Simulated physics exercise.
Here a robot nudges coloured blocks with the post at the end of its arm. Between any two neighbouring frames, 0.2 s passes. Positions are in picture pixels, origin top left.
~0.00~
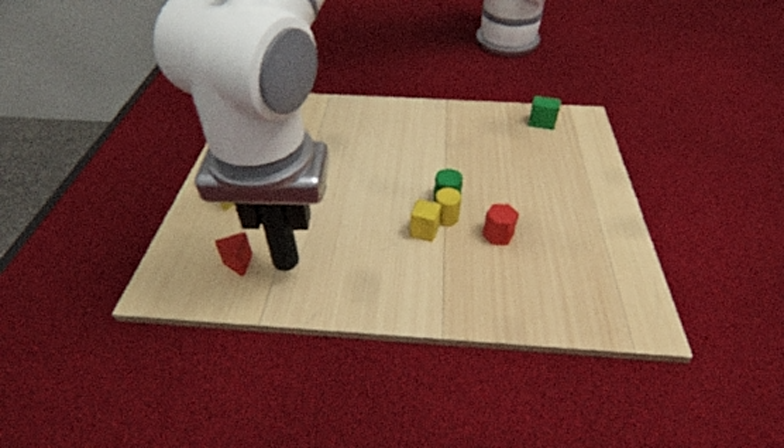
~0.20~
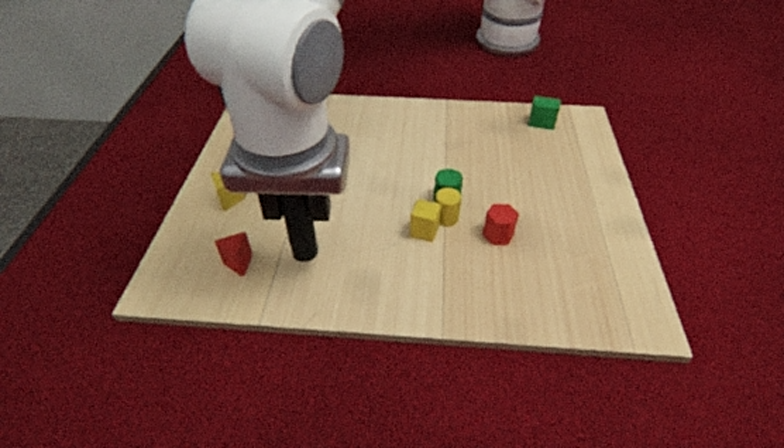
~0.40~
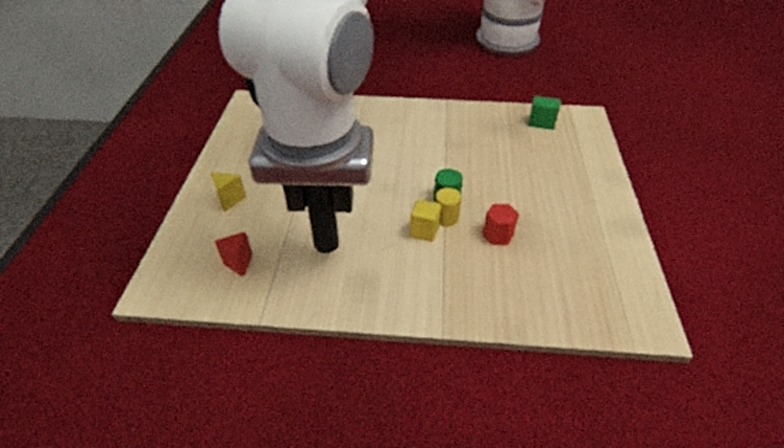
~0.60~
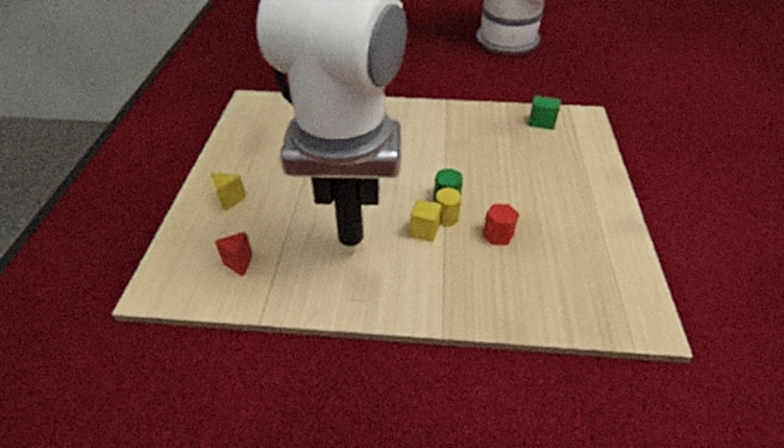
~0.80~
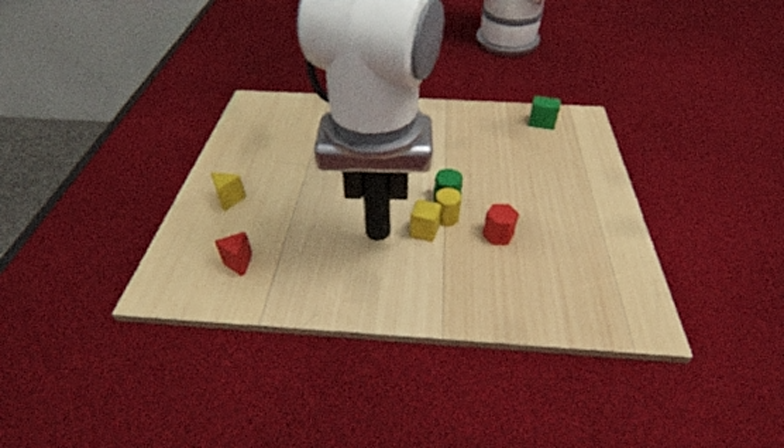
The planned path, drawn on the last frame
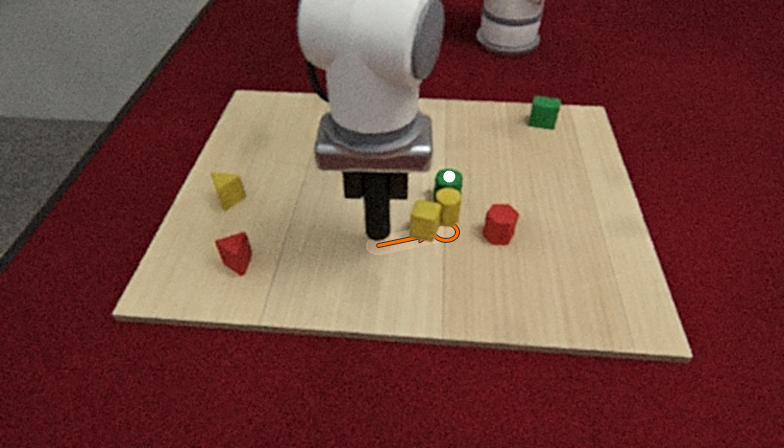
A white robot arm with a black post at its end reaches over a pale wooden board on a dark red cloth, seen from a fixed, raised view. Red and yellow triangular blocks sit at left, a yellow square block beside yellow and green round ones near the middle, a red block right of them, and a green one at upper right. The arm glides steadily rightward, drawing its post close to the yellow square while the blocks stay still.
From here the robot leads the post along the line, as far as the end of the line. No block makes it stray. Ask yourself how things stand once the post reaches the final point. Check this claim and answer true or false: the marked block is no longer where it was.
False - the claim does not hold.
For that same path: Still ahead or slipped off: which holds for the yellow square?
I think the post keeps pushing the yellow square along right to the end.
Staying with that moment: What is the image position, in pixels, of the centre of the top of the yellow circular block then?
I'd expect the centre of its top face to be at (479, 186).
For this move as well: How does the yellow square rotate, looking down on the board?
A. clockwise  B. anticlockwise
A: Clockwise.
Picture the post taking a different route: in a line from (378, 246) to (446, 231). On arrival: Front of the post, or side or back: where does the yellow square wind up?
The post still has the yellow square in front of it when the path ends.
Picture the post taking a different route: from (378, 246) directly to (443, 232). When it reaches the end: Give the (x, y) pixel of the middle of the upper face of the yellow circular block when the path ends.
The middle of its top is at (478, 187).
The drawn path runs straight from (378, 246) to (445, 231); the dot is on the green circular block.
What follows on the original path. Halfway along, post (413, 225); yellow square (440, 208); yellow circular block (456, 194).
At the end, post (447, 218); yellow square (475, 206), turned 35° clockwise; yellow circular block (479, 186); green circular block not moved.
